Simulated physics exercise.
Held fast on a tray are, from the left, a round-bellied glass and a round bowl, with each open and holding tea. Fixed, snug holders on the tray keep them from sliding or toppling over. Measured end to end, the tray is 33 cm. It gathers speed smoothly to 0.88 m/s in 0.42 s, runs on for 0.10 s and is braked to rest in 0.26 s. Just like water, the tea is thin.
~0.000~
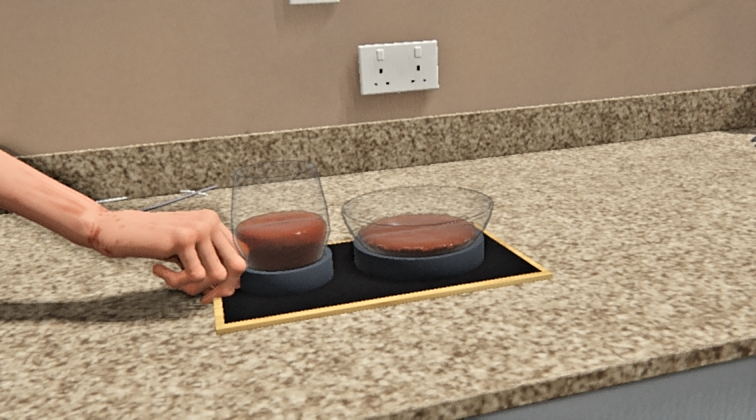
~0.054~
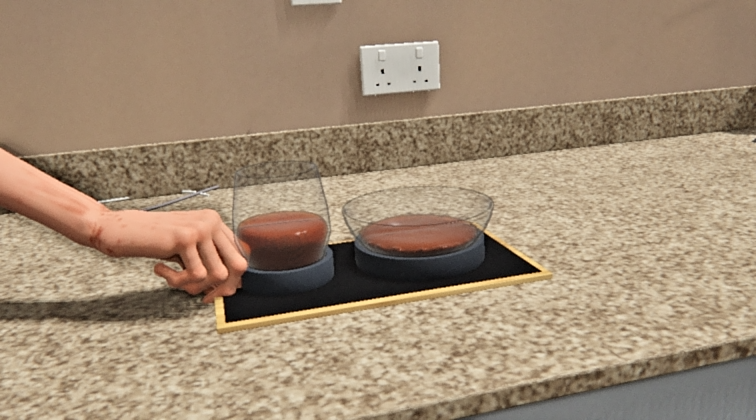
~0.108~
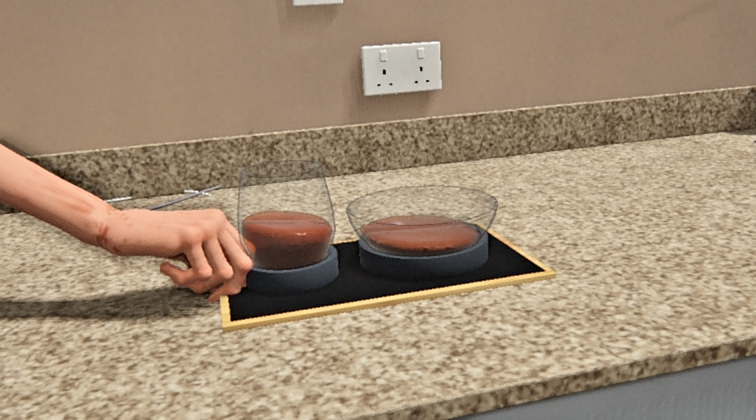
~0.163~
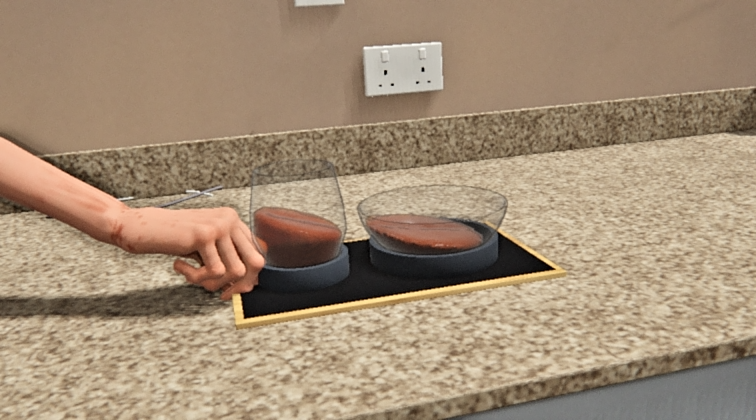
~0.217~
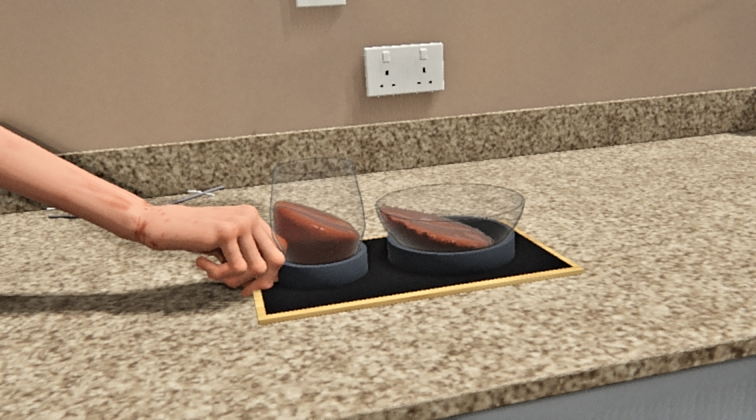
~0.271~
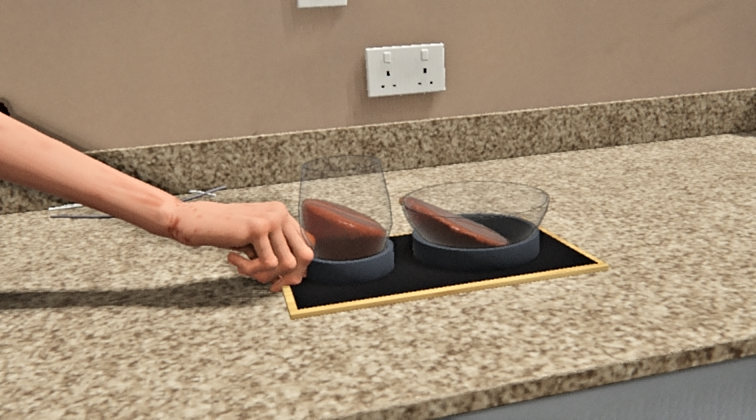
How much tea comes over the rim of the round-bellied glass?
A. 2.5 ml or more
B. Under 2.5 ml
B.
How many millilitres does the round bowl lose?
80 ml.
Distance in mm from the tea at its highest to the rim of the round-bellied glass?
It tops out roughly 12 mm short of the rim.
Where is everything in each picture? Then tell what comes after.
In the first picture, 0.0 cm from the start; round-bellied glass, level (234, 227) left, (324, 216) right, rim (314, 167); round bowl, level (357, 236) left, (472, 221) right, rim (486, 197); the tea in the round-bellied glass stands 55 mm below the rim.
In the second picture, 0.1 cm from the start; round-bellied glass, level (236, 226) left, (325, 216) right.
In the third picture, 0.5 cm from the start; round-bellied glass, level (241, 221) left, (327, 219) right.
In the fourth picture, 1.7 cm from the start; round-bellied glass, level (252, 212) left, (302, 218) right.
In the fifth picture, 3.8 cm from the start; round-bellied glass, level (272, 205) left, (312, 210) right.
In the sixth picture, 6.8 cm from the start; round-bellied glass, level (301, 201) left, (336, 204) right; round bowl, level (404, 204) left, (470, 222) right.
After 0.46 s the tray moves at 0.88 m/s; losses from the left are 0, 7 ml.
After 0.65 s the tray moves at 0.45 m/s; losses from the left are 0, 26 ml.
After 0.84 s the tray moves at 0.00 m/s; losses from the left are 0, 60 ml.
After 1.03 s the tray moves at 0.00 m/s; losses from the left are 0, 69 ml.
In the end losses from the left are 0, 76 ml.
